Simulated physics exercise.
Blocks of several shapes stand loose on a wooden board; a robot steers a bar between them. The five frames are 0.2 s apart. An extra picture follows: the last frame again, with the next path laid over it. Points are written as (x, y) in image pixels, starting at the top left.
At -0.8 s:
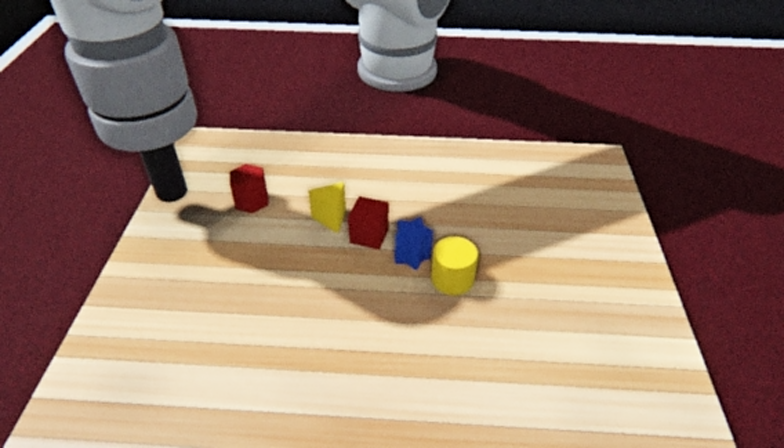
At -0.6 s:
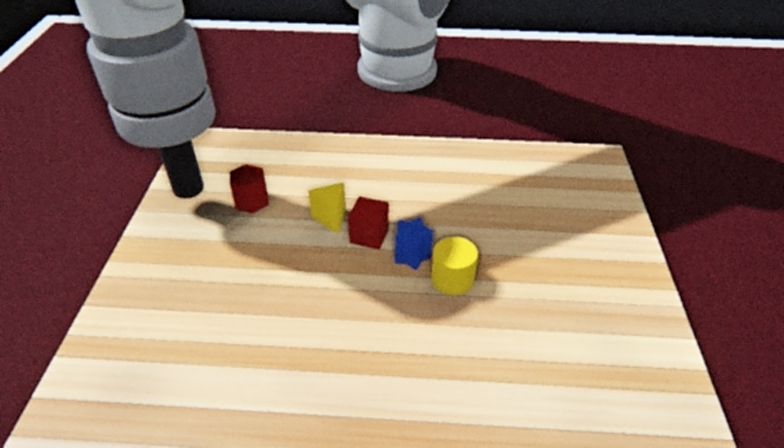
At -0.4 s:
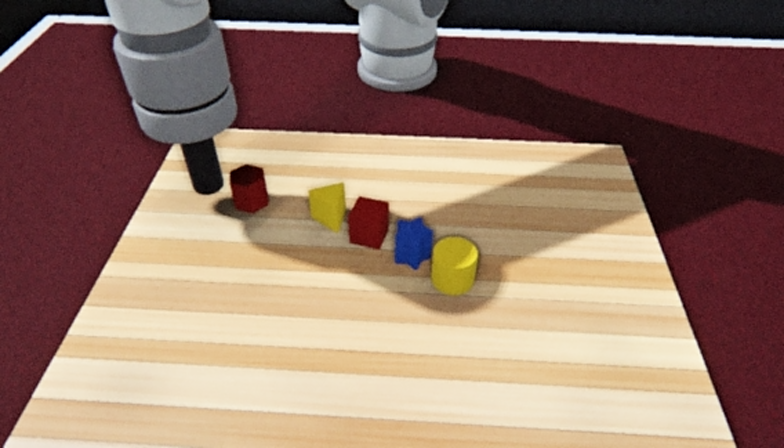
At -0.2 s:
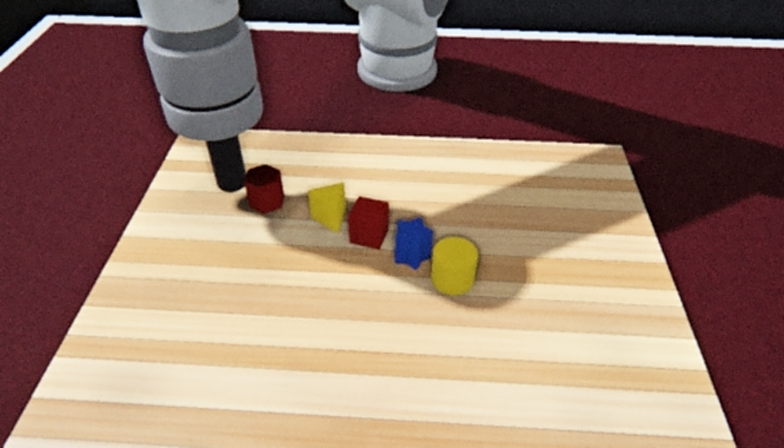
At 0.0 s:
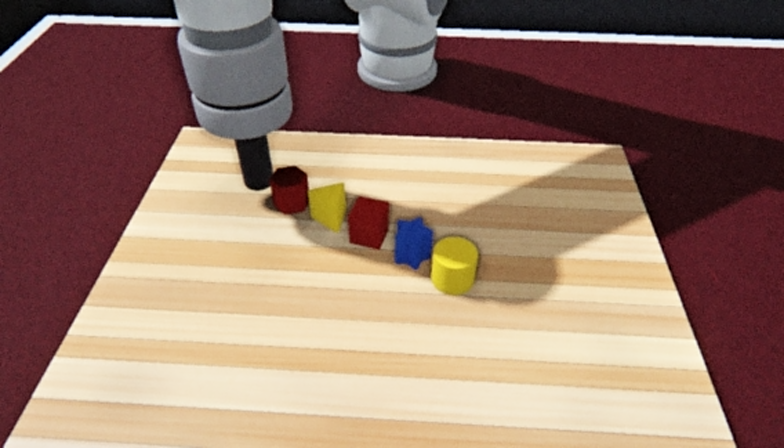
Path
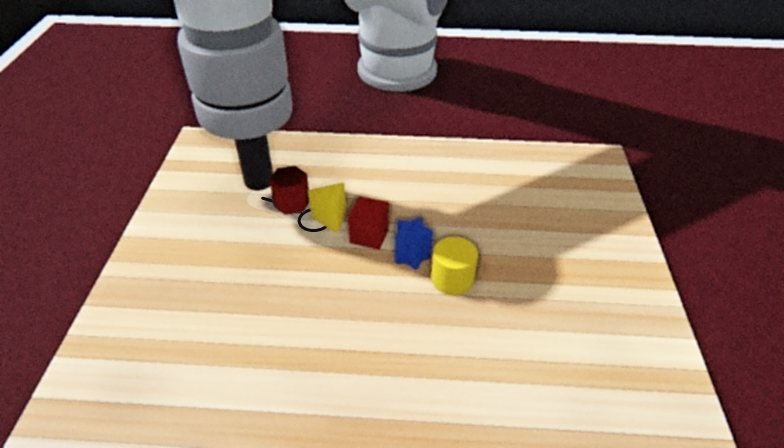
In the video, a robot arm moves a dark bar rightward over a wooden board with red, yellow and blue blocks, then pushes the leftmost red block right, closer to the yellow three-sided block, while the other blocks stay still.
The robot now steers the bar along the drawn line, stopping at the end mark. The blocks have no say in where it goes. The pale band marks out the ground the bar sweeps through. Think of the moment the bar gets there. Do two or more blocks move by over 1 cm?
Yes
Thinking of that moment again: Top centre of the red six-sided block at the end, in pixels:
It is going to be at (340, 179).
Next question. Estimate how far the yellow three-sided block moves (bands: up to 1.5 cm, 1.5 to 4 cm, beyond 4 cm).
It ends 1.5 to 4 cm from its spot.
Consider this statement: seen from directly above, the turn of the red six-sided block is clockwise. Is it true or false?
It is false.
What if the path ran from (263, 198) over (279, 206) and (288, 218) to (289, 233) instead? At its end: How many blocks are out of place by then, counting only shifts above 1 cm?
One block moves more than 1 cm.
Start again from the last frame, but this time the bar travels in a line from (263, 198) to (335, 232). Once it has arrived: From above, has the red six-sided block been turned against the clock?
Yes, I think so.
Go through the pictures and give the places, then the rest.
Lower end of the bar (172, 194), tops of blocks, red six-sided block (246, 174), yellow three-sided block (329, 192), red square block (369, 208), in the first picture.
Bar (189, 190), blocks as before, in the second picture.
Bar (209, 187), blocks as before, in the third picture.
Bar (233, 184), red six-sided block (262, 174), in the fourth picture.
Bar (260, 183), red six-sided block (288, 176), yellow three-sided block (329, 192), red square block (369, 208), in the fifth picture.
The drawn path runs from (263, 198) through (281, 204) and (298, 211) to (315, 220).
On the path given first. Halfway along, bar (288, 192); red six-sided block (319, 179), turned 20° anticlockwise; yellow three-sided block (334, 195), turned 15° anticlockwise.
At the end, bar (313, 204); red six-sided block (340, 179), turned 45° anticlockwise; yellow three-sided block (346, 202); red square block (372, 210).
